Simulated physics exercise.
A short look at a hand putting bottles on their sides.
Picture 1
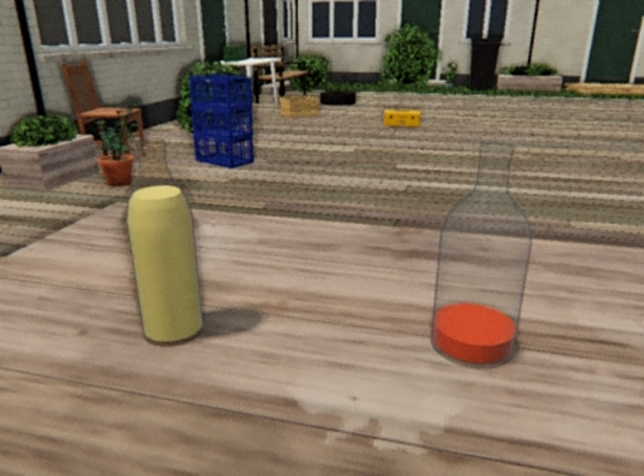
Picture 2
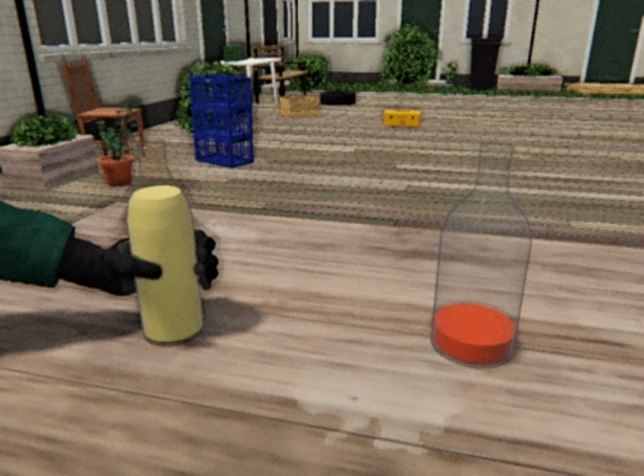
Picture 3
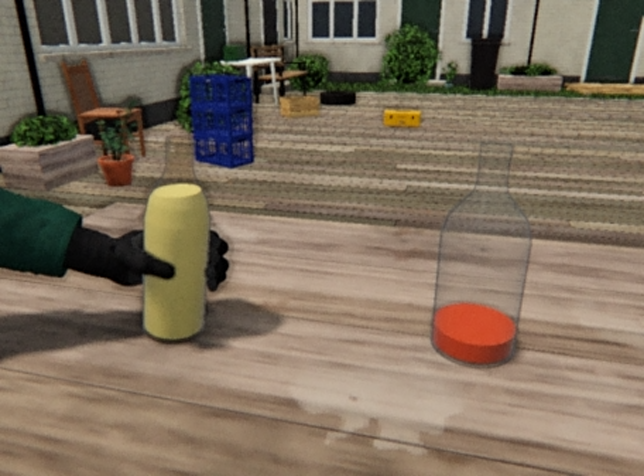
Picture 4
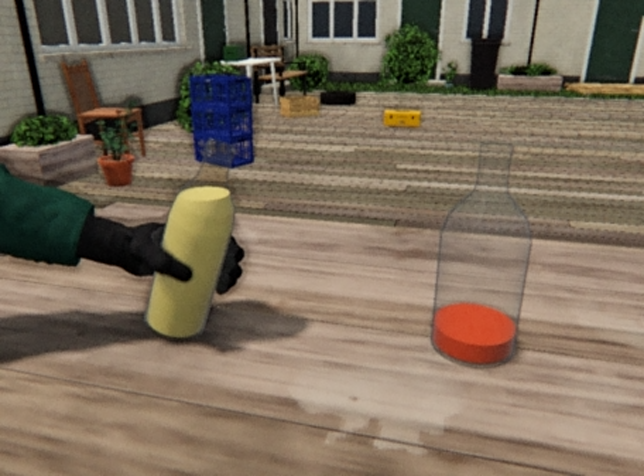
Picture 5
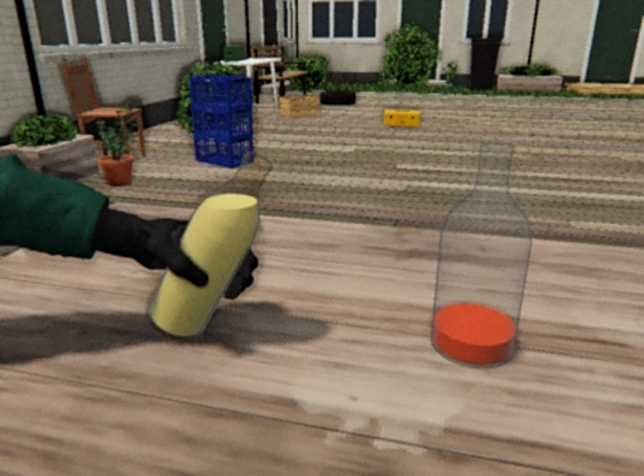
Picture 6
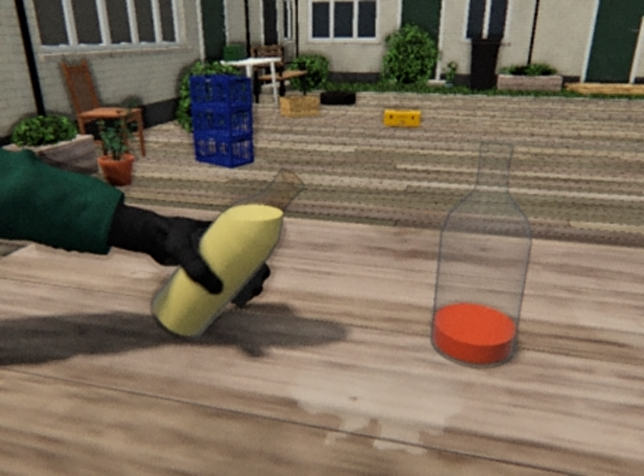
On a patio outside pale houses, a fixed camera looks across a wooden tabletop toward blue crates, a brown chair and potted plants. Two clear open bottles stand apart, the left one mostly full of yellow liquid, the right one holding a little red. A black-gloved hand in a green sleeve grasps the left bottle, shifts it slightly right and tilts it steadily rightward, while the right bottle stays still.
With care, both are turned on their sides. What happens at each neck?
The left one runs out and the right one stays dry.
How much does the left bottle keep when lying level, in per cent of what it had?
About 30 per cent.
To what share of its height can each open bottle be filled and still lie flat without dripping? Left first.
About 22 and 24 per cent.
Soon after, the left bottle is nearly down; left bottle, it is running out of the neck.
Later, the left bottle lies flat; left bottle, it is running out of the neck.
In the end, both lie flat; left bottle, it is running out of the neck; right bottle, nothing comes out.
